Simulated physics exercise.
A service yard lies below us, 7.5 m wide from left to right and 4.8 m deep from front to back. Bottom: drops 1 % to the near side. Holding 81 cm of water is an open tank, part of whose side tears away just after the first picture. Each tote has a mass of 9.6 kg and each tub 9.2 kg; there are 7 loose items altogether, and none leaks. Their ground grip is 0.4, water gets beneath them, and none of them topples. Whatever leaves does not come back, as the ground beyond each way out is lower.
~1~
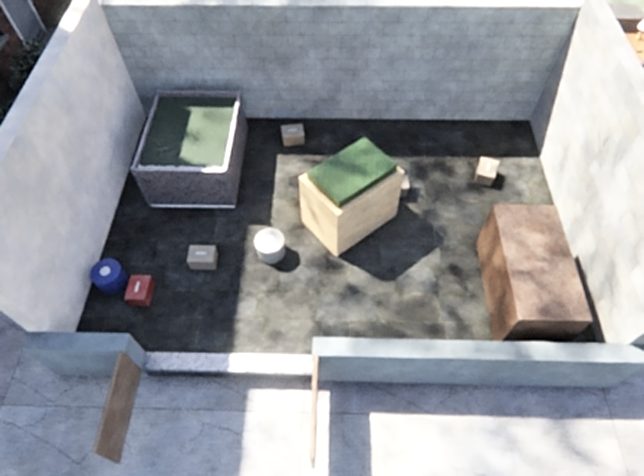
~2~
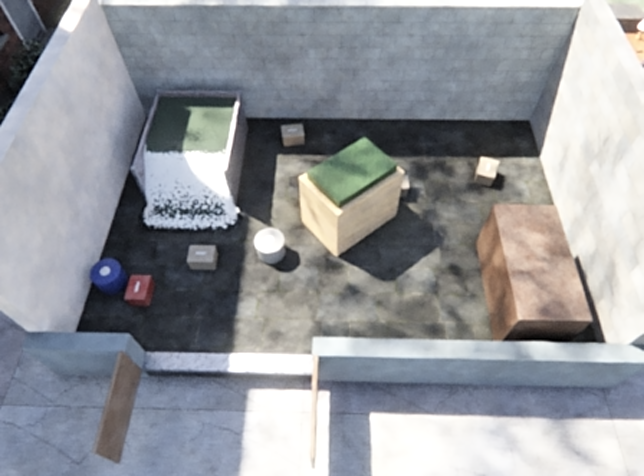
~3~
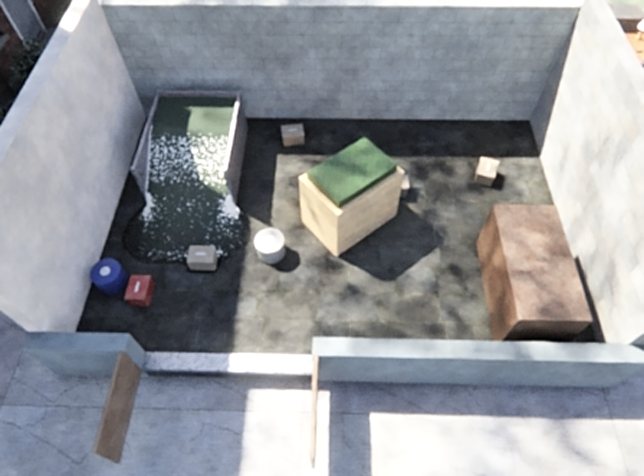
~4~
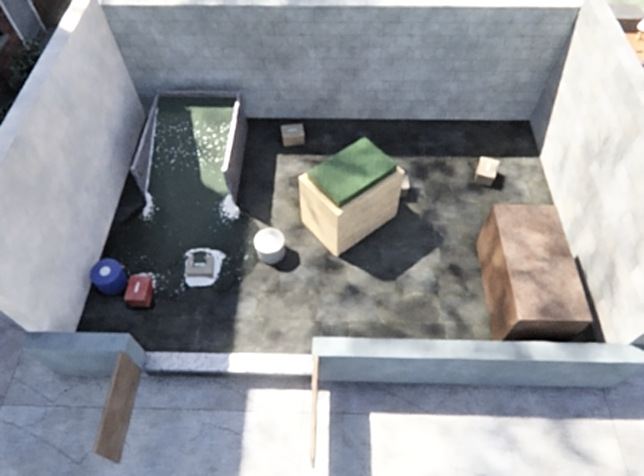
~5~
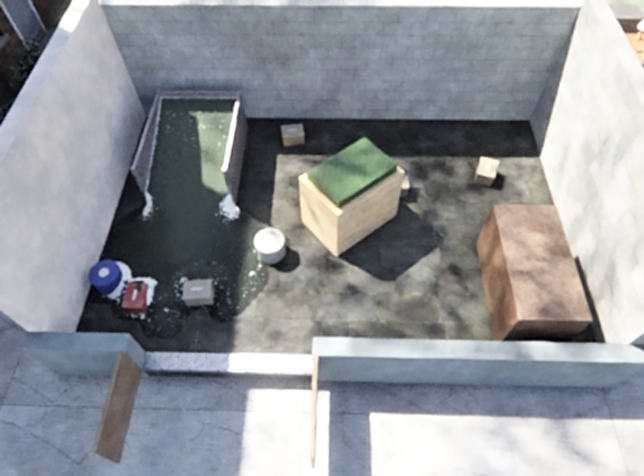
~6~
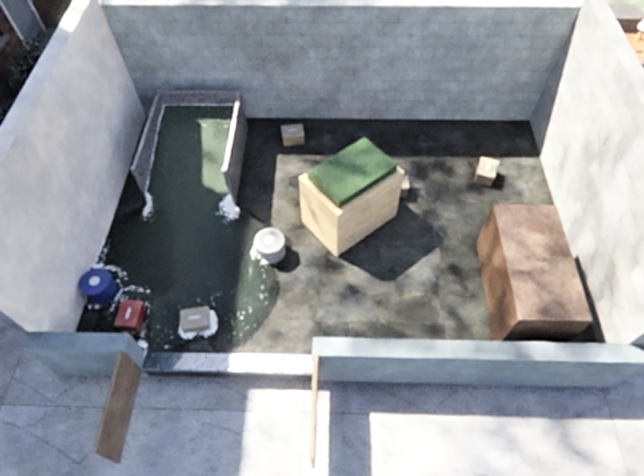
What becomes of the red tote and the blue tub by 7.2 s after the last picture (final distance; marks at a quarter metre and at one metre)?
The red tote will go a long way. The blue tub will go a long way.
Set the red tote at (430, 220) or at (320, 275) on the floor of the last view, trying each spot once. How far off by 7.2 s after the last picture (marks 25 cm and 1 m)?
Taken in turn, it stays almost motionless and then stays almost motionless.
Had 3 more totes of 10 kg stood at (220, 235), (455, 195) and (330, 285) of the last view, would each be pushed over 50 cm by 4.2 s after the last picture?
In order: Above it, below it, below it.
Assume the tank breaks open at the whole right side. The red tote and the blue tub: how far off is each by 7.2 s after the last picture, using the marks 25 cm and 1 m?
The red tote hardly moves, the blue tub hardly moves.
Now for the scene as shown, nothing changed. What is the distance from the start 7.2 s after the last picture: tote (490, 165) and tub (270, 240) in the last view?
In that order: 0 cm, 80 cm.
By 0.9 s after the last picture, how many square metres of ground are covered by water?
Some 11.5 m2 of it.
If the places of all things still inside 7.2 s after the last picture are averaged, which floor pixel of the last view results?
Near (326, 186).
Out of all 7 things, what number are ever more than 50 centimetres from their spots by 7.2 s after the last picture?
Answer: 4.
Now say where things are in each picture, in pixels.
The first picture shows the red tote at (138, 287) rests on the ground; the blue tub at (105, 271), on the bottom; 2.5 m2 under water; 0 of 7 have shifted.
The second picture shows the red tote at (138, 287), on the bottom; the blue tub at (105, 271) rests on the ground; water covers 3.4 m2; 0 of 7 have shifted.
The third picture shows the red tote at (138, 287) rests on the ground; the blue tub at (105, 271) rests on the ground; 4.6 m2 under water; 0 of 7 have shifted.
The fourth picture shows the red tote at (137, 287), on the bottom; the blue tub at (105, 271) rests on the ground; 6.0 m2 under water; 1 of 7 have shifted.
The fifth picture shows the red tote at (135, 295), on the bottom, 13 cm from its start; the blue tub at (104, 272) rests on the ground; 7.4 m2 under water; 2 of 7 have shifted.
The sixth picture shows the red tote at (129, 313), on the bottom, 43 cm from its start; the blue tub at (95, 281), on the bottom, 21 cm from its start; 9.0 m2 under water; 3 of 7 have shifted.
Then, 0.9 s after the last picture the red tote is near (117, 305), 0.4 m from its start, afloat; the blue tub is near (72, 305), 0.7 m from its start, afloat; 1 of 7 are out; 2 afloat.
Then, 2.8 s after the last picture the red tote is near (123, 223), 1.2 m from its start, afloat; the blue tub is near (187, 306), 1.5 m from its start, afloat; 1 of 7 are out; 2 afloat.
Then, 4.8 s after the last picture the red tote is near (138, 165), 2.5 m from its start, aground; the blue tub has gone out; 2 of 7 are out; 0 afloat.
Then, 7.2 s after the last picture the red tote is near (139, 160), 2.6 m from its start, aground; the blue tub has gone out; 2 of 7 are out; 0 afloat.
